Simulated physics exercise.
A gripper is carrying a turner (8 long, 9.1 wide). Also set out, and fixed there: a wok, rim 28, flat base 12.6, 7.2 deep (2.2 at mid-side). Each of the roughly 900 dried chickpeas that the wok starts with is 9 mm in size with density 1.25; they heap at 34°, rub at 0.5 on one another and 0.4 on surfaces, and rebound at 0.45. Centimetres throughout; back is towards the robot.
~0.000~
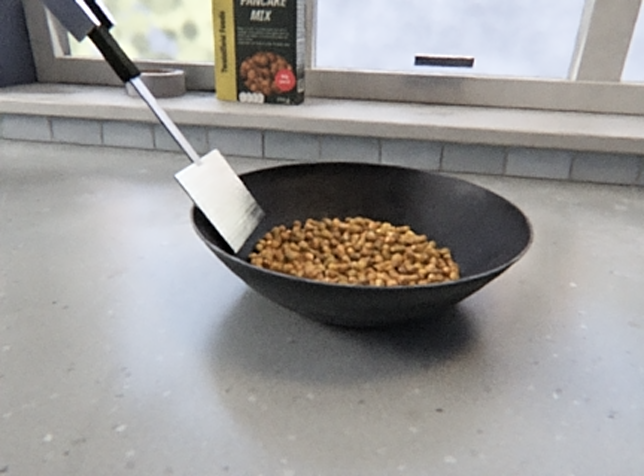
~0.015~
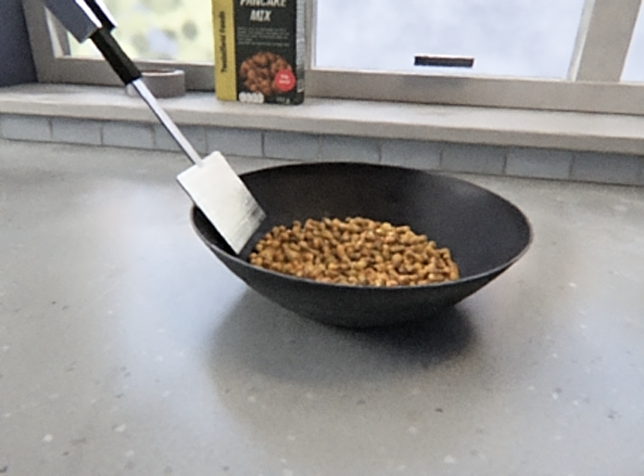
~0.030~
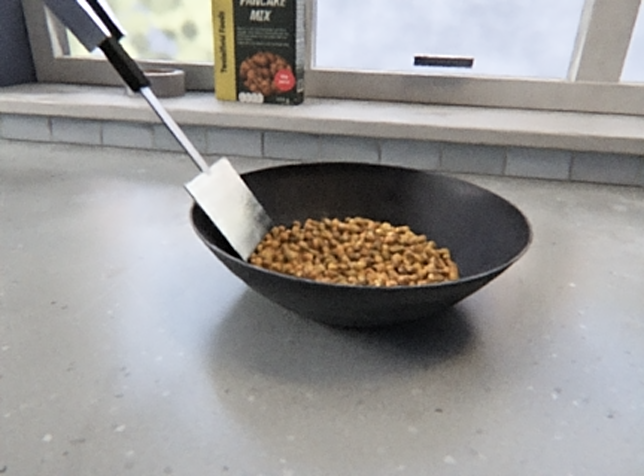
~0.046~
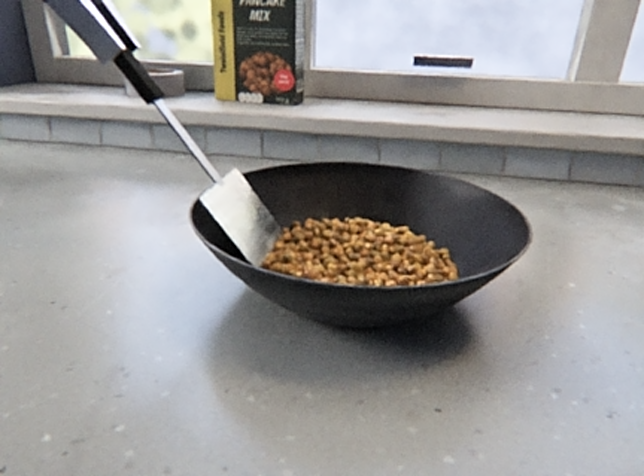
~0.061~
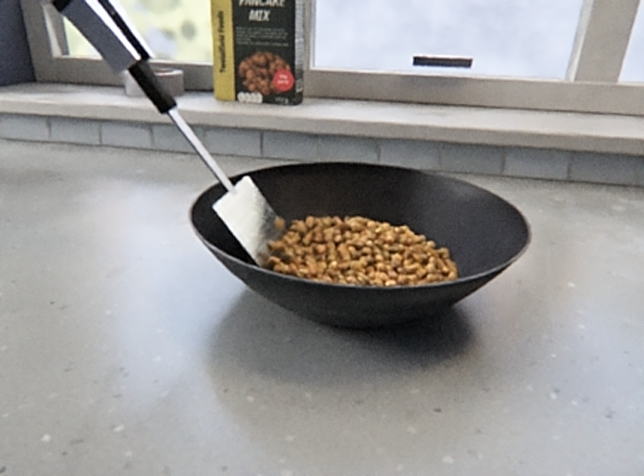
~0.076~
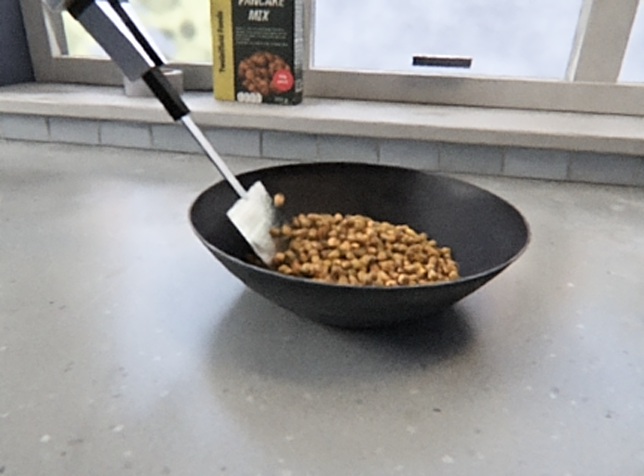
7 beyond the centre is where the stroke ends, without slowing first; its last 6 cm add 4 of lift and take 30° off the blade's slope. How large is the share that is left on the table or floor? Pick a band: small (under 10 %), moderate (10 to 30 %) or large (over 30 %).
The share is small, under 10 %.
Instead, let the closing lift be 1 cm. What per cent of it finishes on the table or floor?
About 0 per cent.
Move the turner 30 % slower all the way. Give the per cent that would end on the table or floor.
Near 0 %.
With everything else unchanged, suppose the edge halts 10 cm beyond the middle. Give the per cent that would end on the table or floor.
Roughly 30 %.
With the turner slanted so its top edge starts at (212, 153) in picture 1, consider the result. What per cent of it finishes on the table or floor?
About 5 per cent.
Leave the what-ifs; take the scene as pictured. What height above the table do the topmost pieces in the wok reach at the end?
It reaches roughly 7.5 cm.
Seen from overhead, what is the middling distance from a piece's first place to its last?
About 3 centimetres.
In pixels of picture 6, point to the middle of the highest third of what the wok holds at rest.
The middle lies somewhere around (455, 252).
After 0.13 s, sloping 53°, highest piece 13 above the table; 899 in the wok, 1 on the blade or in flight.
After 0.19 s, sloping 42°, highest piece 16 above the table; 899 in the wok, 1 on the blade or in flight.
After 0.41 s, sloping 23°, highest piece 8 above the table; 841 in the wok, 36 on the table or floor, 23 on the blade or in flight.
After 1.46 s, sloping 23°, highest piece 8 above the table; 841 in the wok, 59 on the table or floor.
In the end, 841 in the wok, 59 on the table or floor. That is 7 % on the table or floor.
